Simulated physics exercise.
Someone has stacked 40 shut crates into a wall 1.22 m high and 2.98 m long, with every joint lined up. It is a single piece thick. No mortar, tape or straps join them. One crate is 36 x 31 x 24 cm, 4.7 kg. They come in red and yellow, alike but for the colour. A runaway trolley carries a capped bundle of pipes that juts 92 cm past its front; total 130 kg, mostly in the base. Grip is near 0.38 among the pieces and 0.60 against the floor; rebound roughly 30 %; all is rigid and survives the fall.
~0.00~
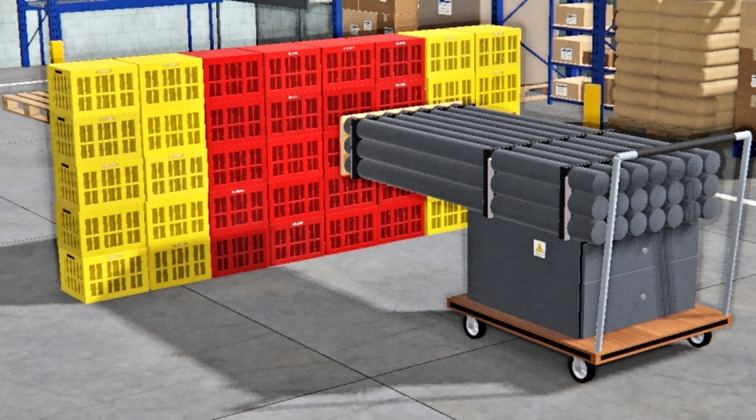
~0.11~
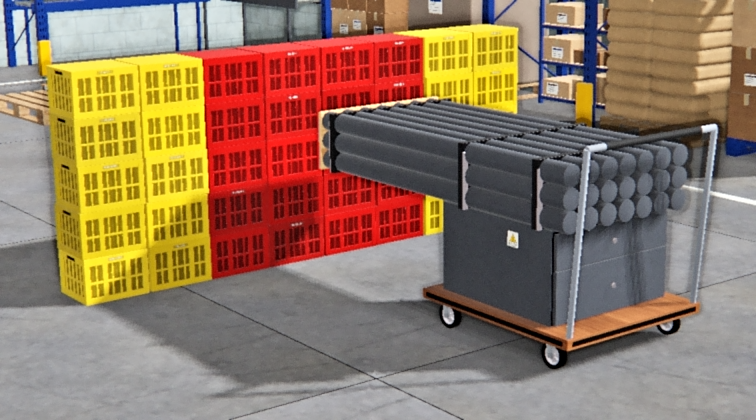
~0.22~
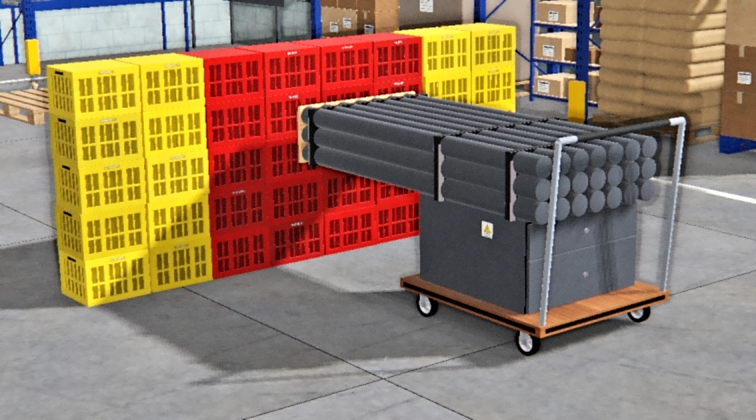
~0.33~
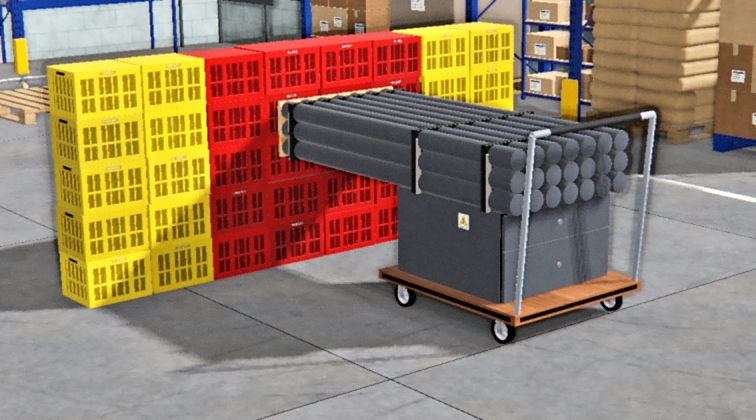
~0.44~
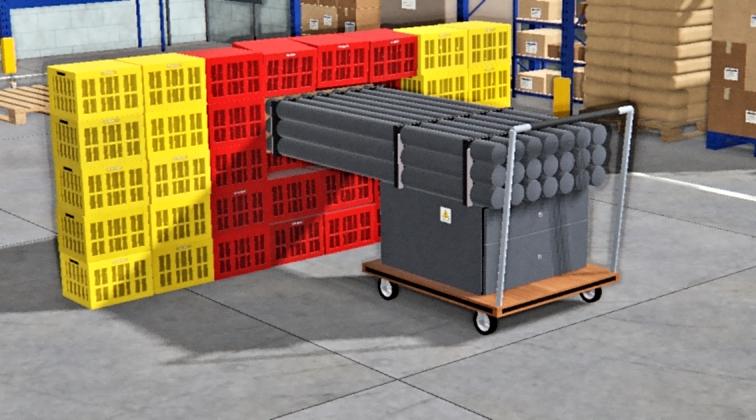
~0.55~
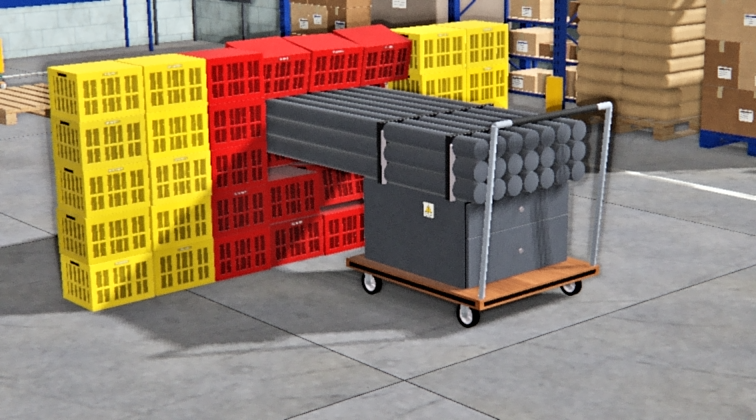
In a warehouse, a flatbed trolley carrying a dark cabinet topped with long grey cylinders moves left toward a wall of red and yellow crates, and the cylinders' leading end pushes into the red section, shifting and tilting several crates.
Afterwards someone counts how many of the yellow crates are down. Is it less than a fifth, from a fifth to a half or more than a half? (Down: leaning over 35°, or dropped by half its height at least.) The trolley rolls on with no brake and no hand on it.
The part is under a fifth.
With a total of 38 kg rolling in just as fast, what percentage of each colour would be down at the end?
In that case yellow 0, red 60 per cent.
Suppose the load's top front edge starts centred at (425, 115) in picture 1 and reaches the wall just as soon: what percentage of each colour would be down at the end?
In that case yellow 0, red 40 per cent.
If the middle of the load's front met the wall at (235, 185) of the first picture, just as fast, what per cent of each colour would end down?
Then yellow 20, red 40 per cent.
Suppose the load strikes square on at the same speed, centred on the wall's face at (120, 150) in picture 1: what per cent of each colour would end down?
In that case yellow 20, red 0 per cent.
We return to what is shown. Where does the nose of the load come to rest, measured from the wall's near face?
Some 125 cm beyond.
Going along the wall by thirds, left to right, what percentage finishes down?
Left 0, middle 40, right 20 per cent.
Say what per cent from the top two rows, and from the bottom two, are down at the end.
From the top 20, from the bottom 0 per cent.
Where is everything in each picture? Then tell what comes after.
In the first picture (pixels give the middle of a visible side; the camera moves round a little), load (347, 136) 60 cm short of the wall; top yellow crate (172, 85); top red crate (293, 72); none has stirred.
Load (325, 131) 39 cm short of the wall; top yellow crate (172, 85), in the second picture.
Load (304, 125) 18 cm short of the wall; top yellow crate (173, 85), in the third picture.
Load (284, 120) 24 mm into the wall's line; top yellow crate (175, 85); movement in 6 of them, in the fourth picture.
Load (267, 116) 18 cm into the wall's line; top yellow crate (175, 85); top red crate (290, 73) 7° from how it stood; movement in 9 of them, in the fifth picture.
Load 33 cm into the wall's line; top yellow crate (176, 86); top red crate (282, 76) 12° from how it stood; movement in 12 of them, in the sixth picture.
After 0.64 s, load 44 cm past the wall's line, still rolling; none of the 20 yellow crates down (4 of 40 in all colours); top yellow crate unmoved; top red crate 44 mm lower.
After 0.80 s, load 63 cm past the wall's line, still rolling; none of the 20 yellow crates down (6 of 40 in all colours); top yellow crate unmoved; top red crate 42 mm lower.
After 1.10 s, load 97 cm past the wall's line, still rolling; none of the 20 yellow crates down (7 of 40 in all colours); top yellow crate unmoved; top red crate 42 mm lower.
After 1.42 s, load 1.18 m past the wall's line, still rolling; none of the 20 yellow crates down (7 of 40 in all colours); top yellow crate unmoved; top red crate 42 mm lower.
In the end (2.1 s), load 1.25 m past the wall's line, stopped; none of the 20 yellow crates down (7 of 40 in all colours); top yellow crate unmoved; top red crate 42 mm lower. That is 0 per cent. From the last view, middles, top yellow crate near (161, 83), top red crate near (184, 59).
